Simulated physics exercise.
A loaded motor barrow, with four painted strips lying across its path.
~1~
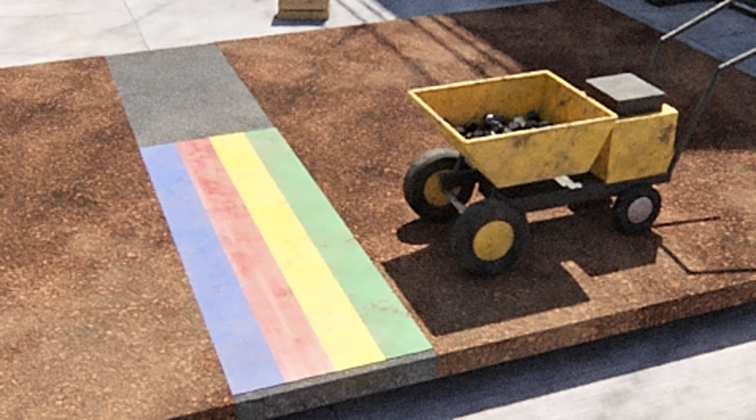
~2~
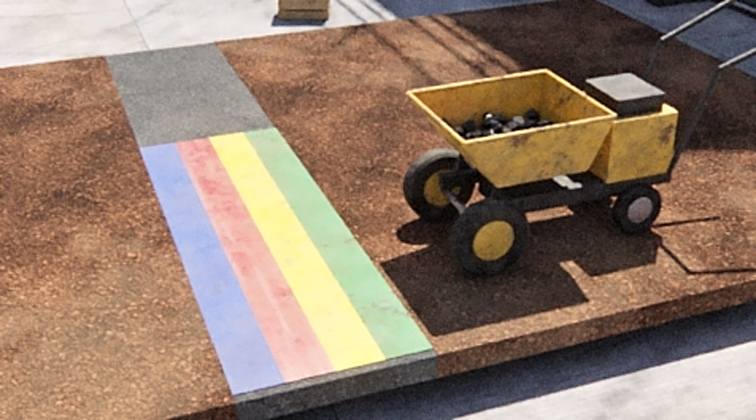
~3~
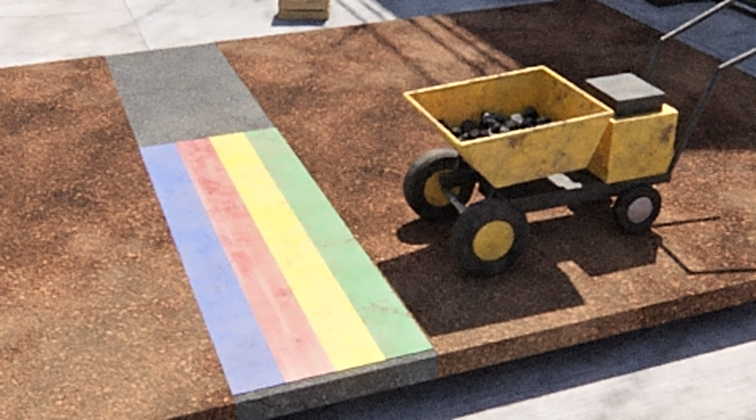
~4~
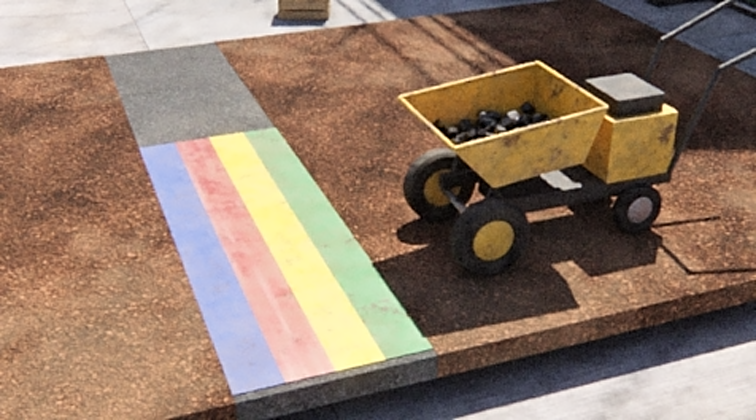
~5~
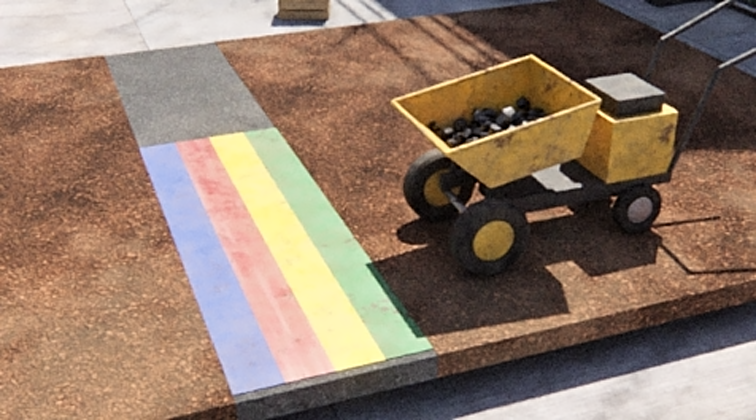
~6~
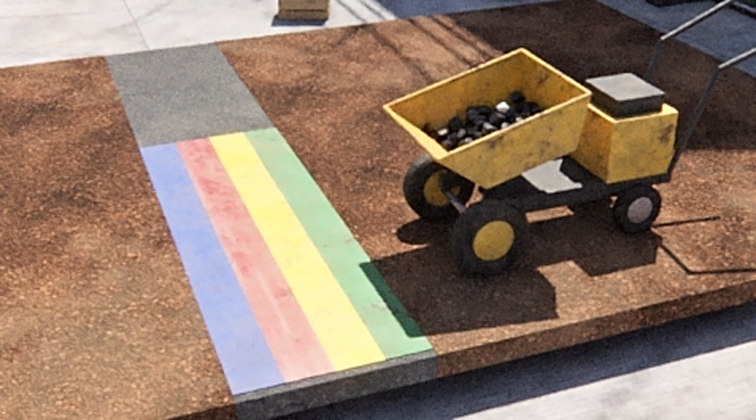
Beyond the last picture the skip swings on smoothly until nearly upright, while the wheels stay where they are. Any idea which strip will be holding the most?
Most likely the green strip.
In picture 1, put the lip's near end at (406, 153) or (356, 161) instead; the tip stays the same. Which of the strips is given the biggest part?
Case one gives the strip in red, case two gives that blue strip.
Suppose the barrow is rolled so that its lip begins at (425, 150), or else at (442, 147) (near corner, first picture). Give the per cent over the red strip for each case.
The first spot yields roughly 30 percent, the second roughly 20 percent.
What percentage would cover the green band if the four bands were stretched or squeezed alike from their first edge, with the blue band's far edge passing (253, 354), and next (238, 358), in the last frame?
30 % and 40 %, near enough.
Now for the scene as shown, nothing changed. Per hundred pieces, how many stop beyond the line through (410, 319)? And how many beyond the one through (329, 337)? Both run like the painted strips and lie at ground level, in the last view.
Close to 80 per cent, then close to 10 per cent.
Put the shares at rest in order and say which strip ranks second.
Yellow.
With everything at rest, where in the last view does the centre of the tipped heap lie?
I'd mark it at roughly (333, 266).
Shortly afterwards, skip tipped steeply; the whole lot in the skip.
Next, skip tipped right over; all but a few in the skip; a little over the green strip; only a few over the yellow strip.
Some moments later, skip tipped right over; near a quarter in the skip; near a third over the green strip; near a quarter over the yellow strip; a little over the red strip.
In the end, skip tipped right over; near a quarter in the skip; near a third over the green strip; near a quarter over the yellow strip; a little over the red strip; none at all over the blue strip; only a few off the paint.
